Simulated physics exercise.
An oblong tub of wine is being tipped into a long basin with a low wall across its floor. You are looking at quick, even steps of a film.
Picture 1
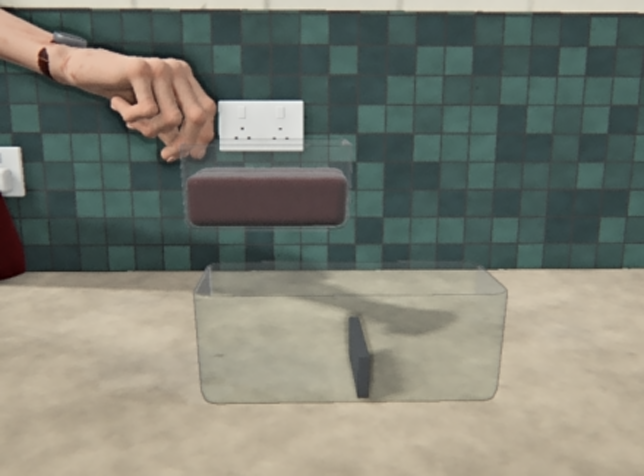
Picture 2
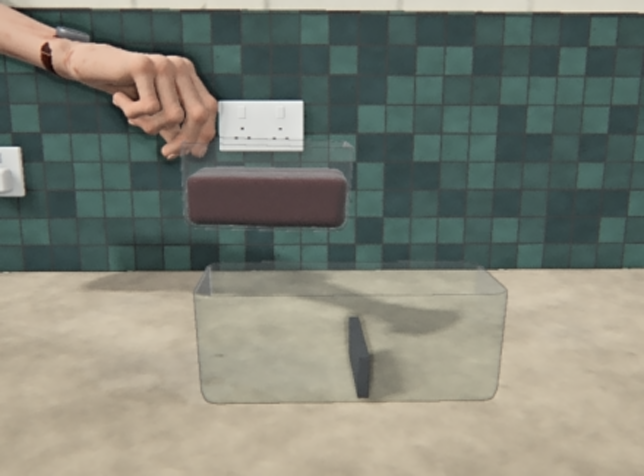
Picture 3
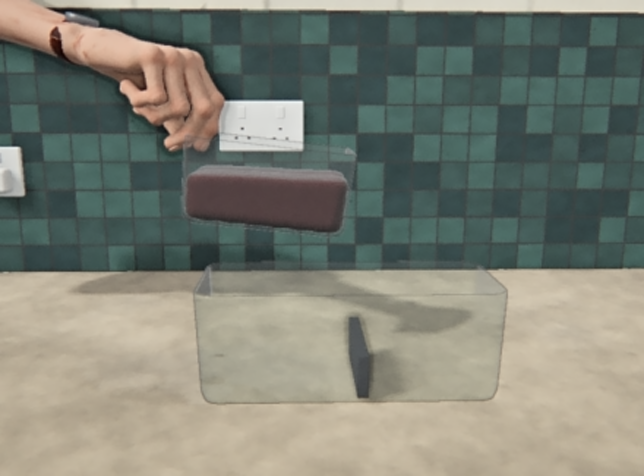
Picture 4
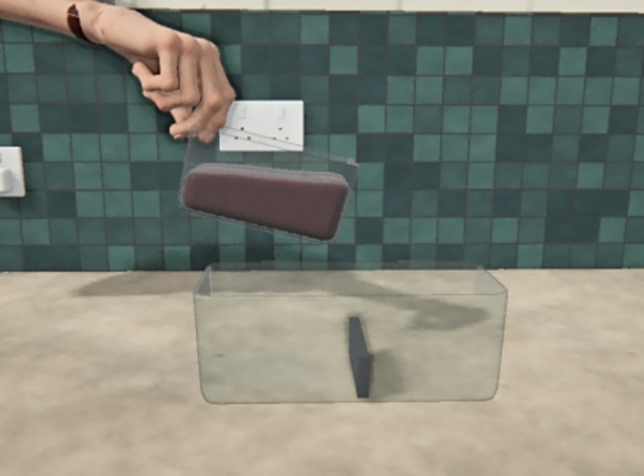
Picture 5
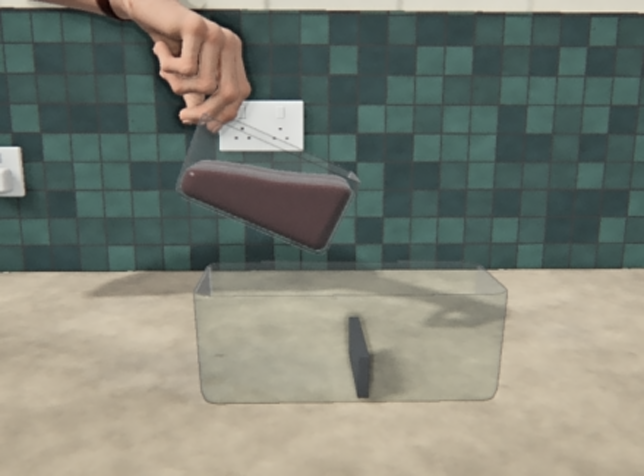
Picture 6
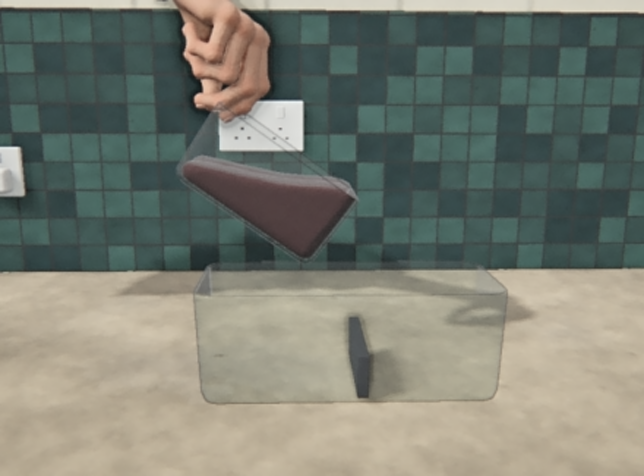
A hand tilts a clear tub of dark red liquid rightward above a long, clear basin.
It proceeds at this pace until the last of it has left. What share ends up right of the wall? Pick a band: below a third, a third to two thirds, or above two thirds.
A third to two thirds.
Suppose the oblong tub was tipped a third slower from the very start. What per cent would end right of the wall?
I'd say roughly 60 in every hundred ends up there.
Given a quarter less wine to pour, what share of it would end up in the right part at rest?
Roughly 50 in a hundred.
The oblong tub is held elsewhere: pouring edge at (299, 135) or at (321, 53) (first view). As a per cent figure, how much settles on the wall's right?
The first gives 20 %, the second 50 %.
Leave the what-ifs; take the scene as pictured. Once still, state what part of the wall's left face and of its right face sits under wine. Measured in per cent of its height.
Left near 40; right near 50.
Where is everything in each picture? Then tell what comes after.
In the first picture, tilt 0°; pouring edge (348, 144); surface from (194, 174) to (344, 174); the long basin's rim runs from (202, 280) to (492, 278); the wall's top is at (358, 336).
In the second picture, tilt 2°; pouring edge (349, 147); surface from (194, 173) to (345, 175).
In the third picture, tilt 6°; pouring edge (351, 154); surface from (194, 172) to (345, 177).
In the fourth picture, tilt 14°; pouring edge (354, 164); surface from (194, 170) to (347, 179).
In the fifth picture, tilt 24°; pouring edge (355, 179); surface from (191, 167) to (350, 182).
In the sixth picture, tilt 35°; pouring edge (353, 196); surface from (190, 161) to (355, 186); 1 per cent is over the edge.
A moment on, the oblong tub is tipped on its side and 23 per cent is still to pour, 5 is left of the wall and 46 right of it.
Next, the oblong tub is tipped right over and 6 per cent is still to pour, 25 is left of the wall and 51 right of it.
Then the oblong tub is tipped right over and 1 per cent is still to pour, 34 is left of the wall and 59 right of it.
Later the oblong tub is tipped right over and 0 per cent is still to pour, 42 is left of the wall and 53 right of it.
At rest 42 per cent lies left of the wall, 53 right of it and 5 outside.
